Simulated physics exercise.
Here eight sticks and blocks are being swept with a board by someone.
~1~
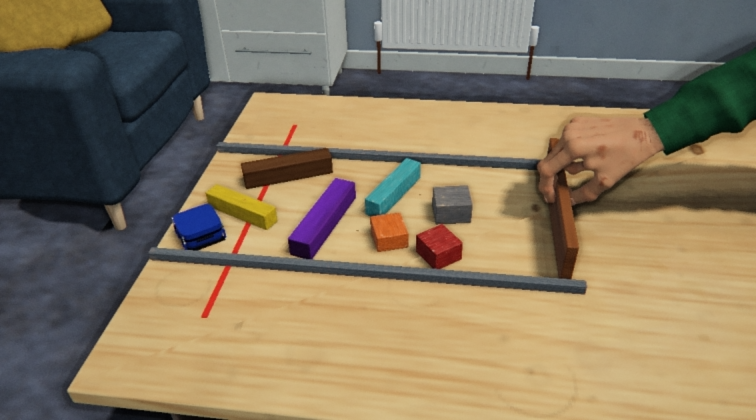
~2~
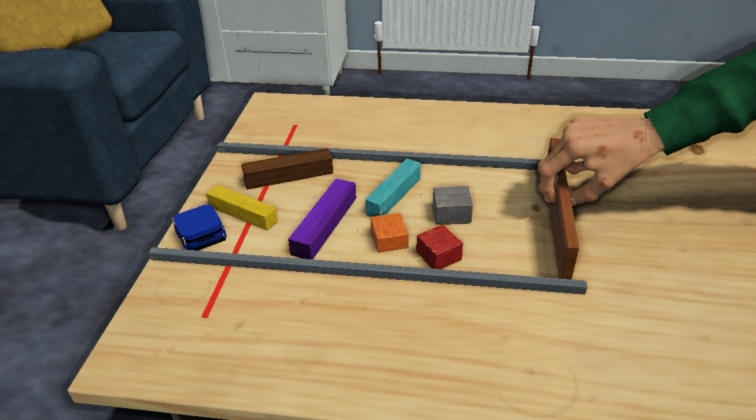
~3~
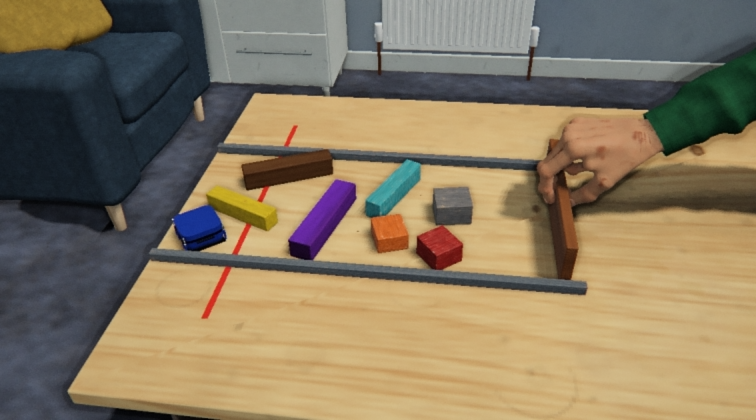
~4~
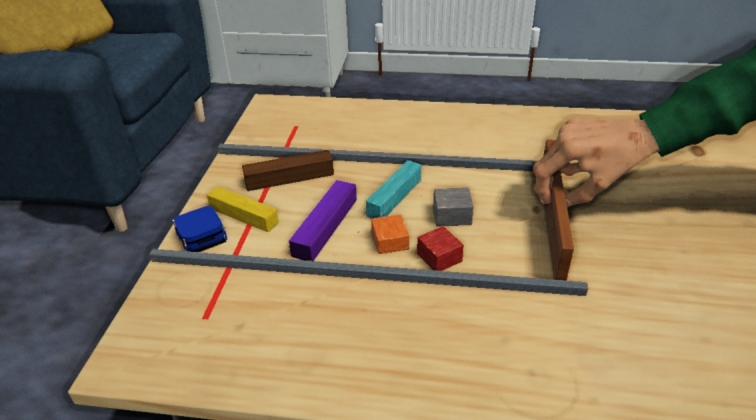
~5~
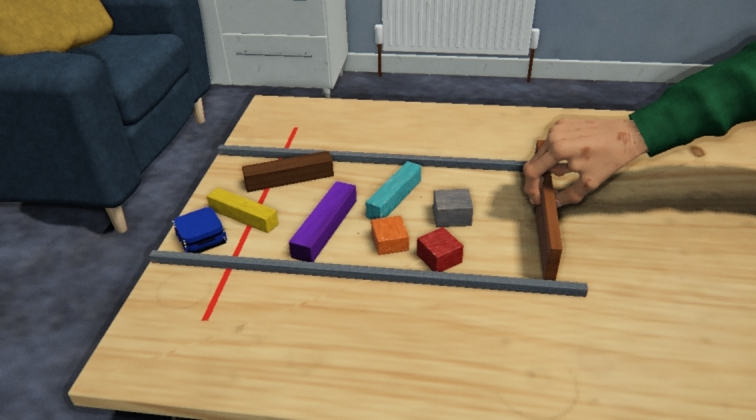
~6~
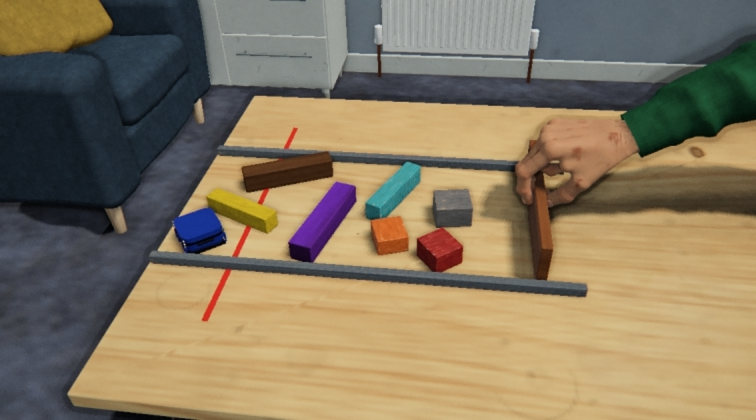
On a wooden table, a hand slides a brown board slightly left toward scattered blocks.
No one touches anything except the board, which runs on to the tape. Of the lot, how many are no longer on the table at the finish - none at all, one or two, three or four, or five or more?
By the finish, one or two are off it.
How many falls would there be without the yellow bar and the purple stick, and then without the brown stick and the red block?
Well, the first time you'd get 0, and the next time 1.
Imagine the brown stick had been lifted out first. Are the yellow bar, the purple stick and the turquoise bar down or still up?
I'd say the yellow bar ends up down, the purple stick stays where it is, and the turquoise bar stays where it is.
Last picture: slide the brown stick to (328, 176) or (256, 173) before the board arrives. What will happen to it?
Taken in order, it keeps its place and then keeps its place.
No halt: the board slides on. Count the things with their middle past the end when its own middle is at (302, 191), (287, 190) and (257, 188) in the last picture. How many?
The counts would come out as 0, 0 and 2.
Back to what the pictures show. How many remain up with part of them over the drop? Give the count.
It's 2.
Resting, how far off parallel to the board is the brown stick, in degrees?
Somewhere near 45 degrees, I'd say.
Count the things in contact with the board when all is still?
Count recorded: 4.
Soon after, none off yet; blue case at rest near (200, 232); yellow bar at rest near (242, 210); brown stick at rest near (288, 172).
Then, none off yet; blue case at rest near (200, 232); yellow bar moved a little near (230, 211); brown stick moving near (284, 170).
At rest, the number that fall off is one or two; fallen, yellow bar and blue case.
